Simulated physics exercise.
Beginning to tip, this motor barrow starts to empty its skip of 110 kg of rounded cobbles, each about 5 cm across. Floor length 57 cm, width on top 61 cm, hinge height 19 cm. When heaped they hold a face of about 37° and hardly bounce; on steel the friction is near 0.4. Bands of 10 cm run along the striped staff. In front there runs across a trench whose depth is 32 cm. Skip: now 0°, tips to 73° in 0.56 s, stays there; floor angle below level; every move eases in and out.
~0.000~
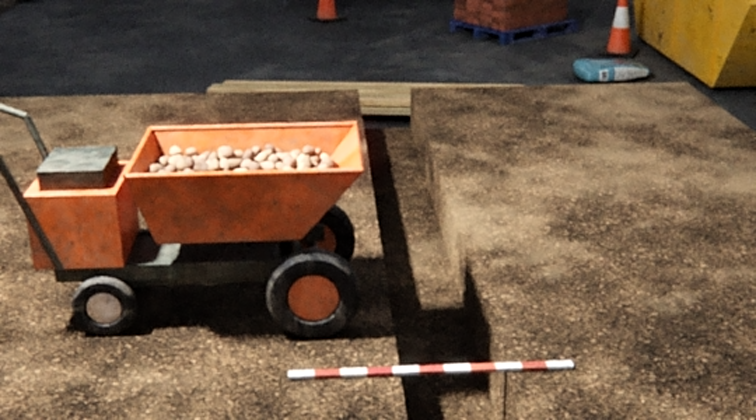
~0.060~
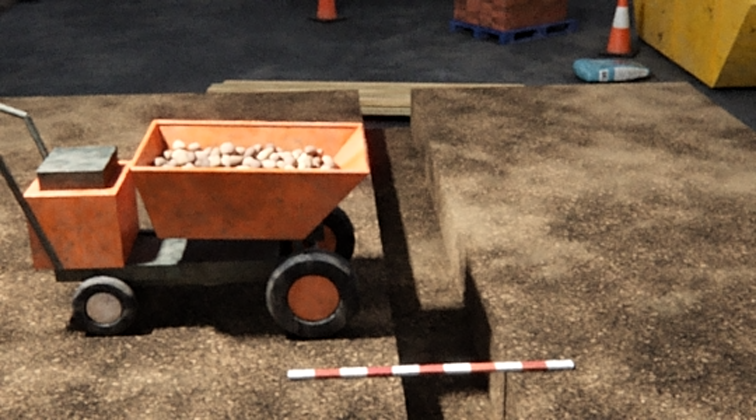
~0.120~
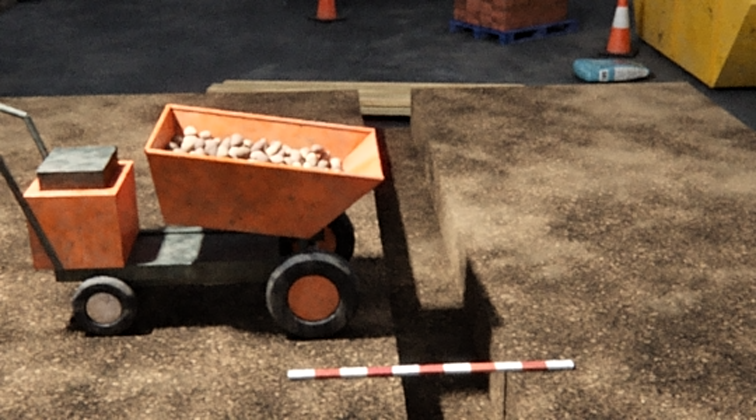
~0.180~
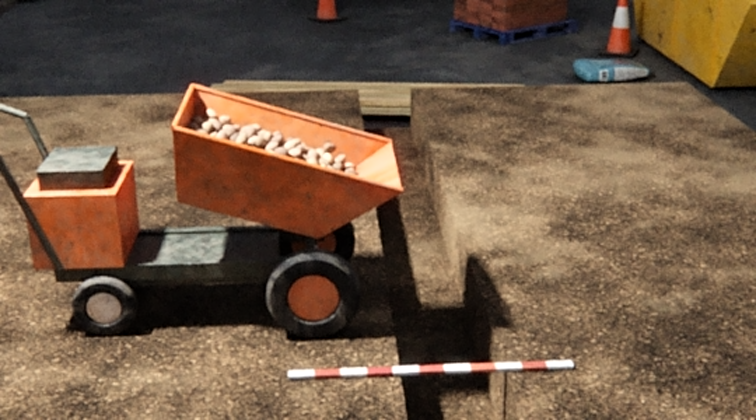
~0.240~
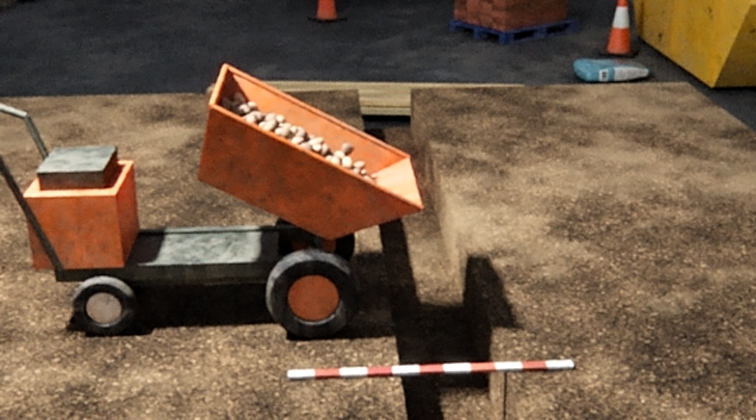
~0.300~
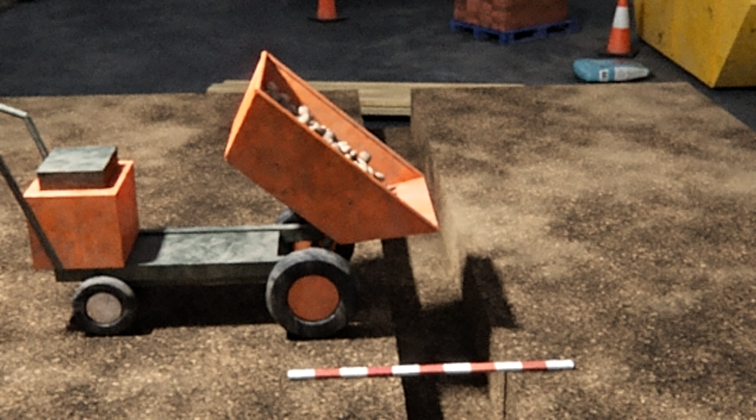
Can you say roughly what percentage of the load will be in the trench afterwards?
Roughly 30 per cent, I would say.
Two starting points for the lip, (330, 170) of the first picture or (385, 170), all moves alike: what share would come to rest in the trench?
60 %, then 15 %.
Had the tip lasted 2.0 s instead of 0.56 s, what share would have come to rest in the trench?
Then roughly 60 percent.
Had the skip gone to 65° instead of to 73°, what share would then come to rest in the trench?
Then roughly 35 percent.
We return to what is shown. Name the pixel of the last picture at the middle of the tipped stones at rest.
I'd point somewhere around (536, 293).
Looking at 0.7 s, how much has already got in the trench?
About 10 per cent by then.
After 0.4 s the floor is at 62°; 100 % in the skip; the foremost stones are at (426, 239).
After 0.7 s the floor is at 73°; 75 % in the skip, 8 % in the trench, 17 % past the trench; the foremost stones are at (529, 302).
After 1.0 s the floor is at 73°; 8 % in the skip, 21 % in the trench, 72 % past the trench; the foremost stones are at (716, 287).
After 3.0 s the floor is at 73°; 0 % in the skip, 30 % in the trench, 70 % past the trench; the foremost stones are past the picture's edge.
